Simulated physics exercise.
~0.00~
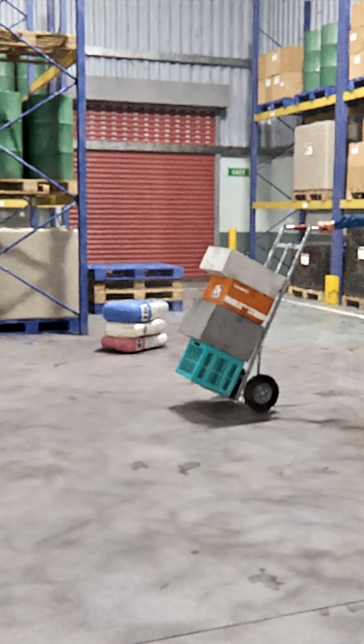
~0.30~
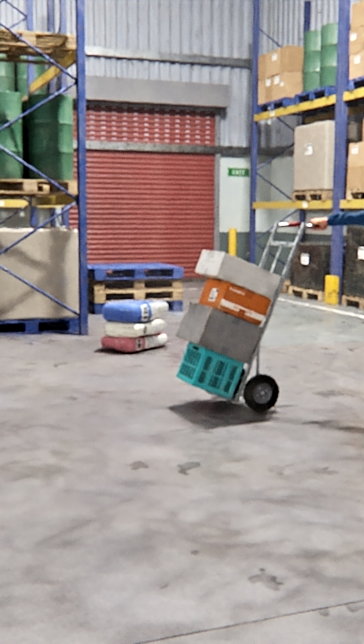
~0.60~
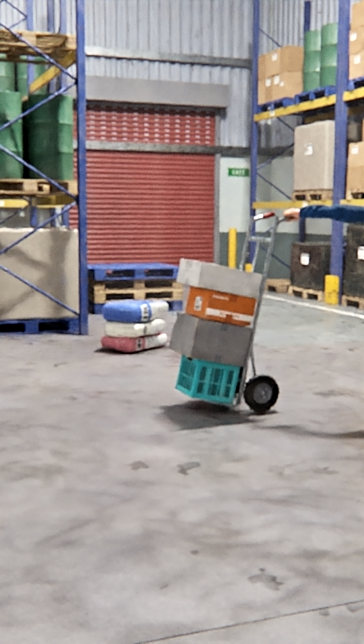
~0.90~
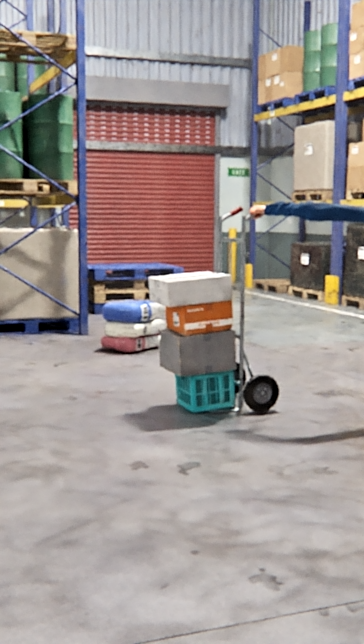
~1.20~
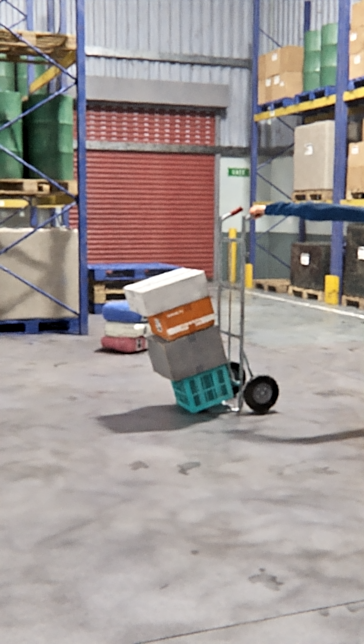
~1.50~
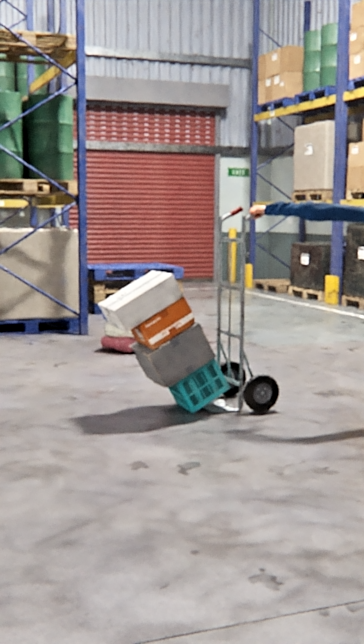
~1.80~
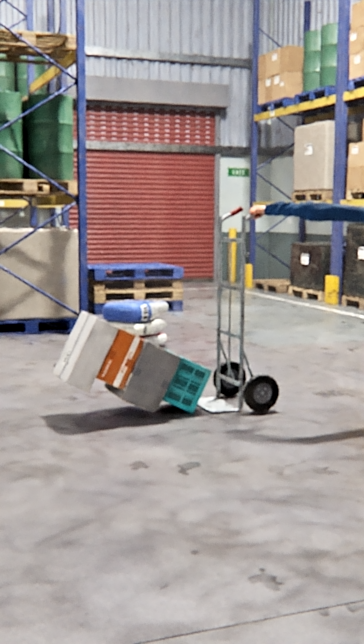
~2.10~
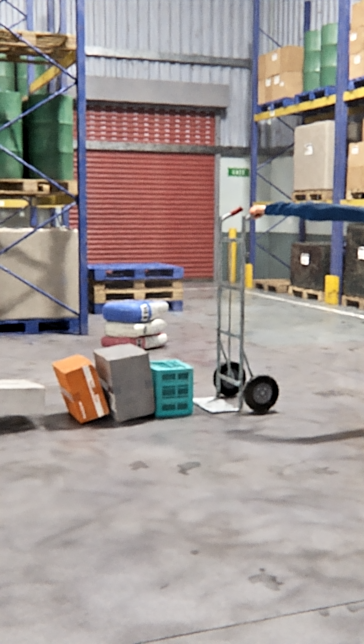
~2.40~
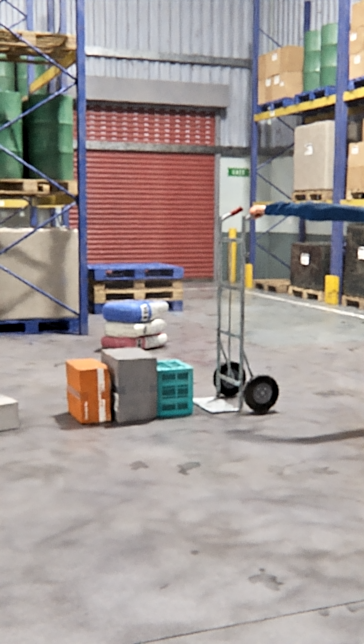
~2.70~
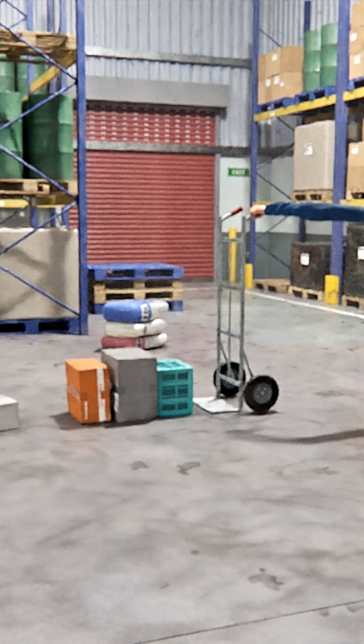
In a warehouse, a tilted hand truck swings upright and its stacked load topples left onto the floor.
